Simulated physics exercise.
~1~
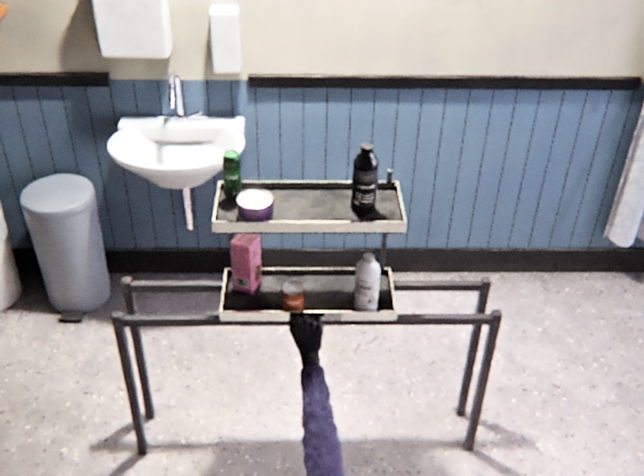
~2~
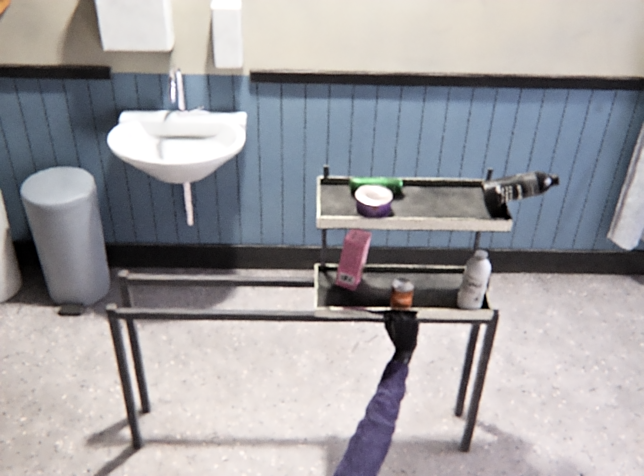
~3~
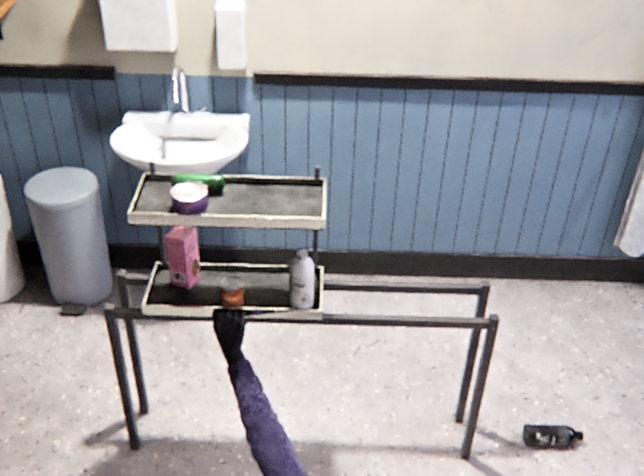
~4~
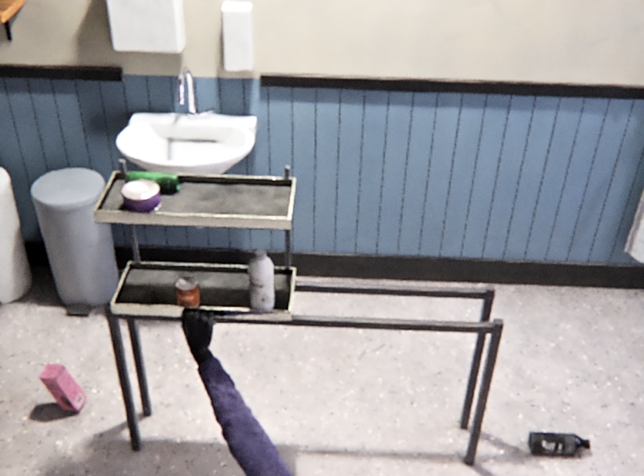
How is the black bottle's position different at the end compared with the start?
At the start the black bottle was standing upright on the top shelf, but by the end it was lying on its side on the floor to the right.
In a room with a sink, a purple-sleeved arm slid a two-tier shelf right, where the green can and black bottle tipped over, then left. The bottle ended up on the floor at right, the pink carton leaning at left.
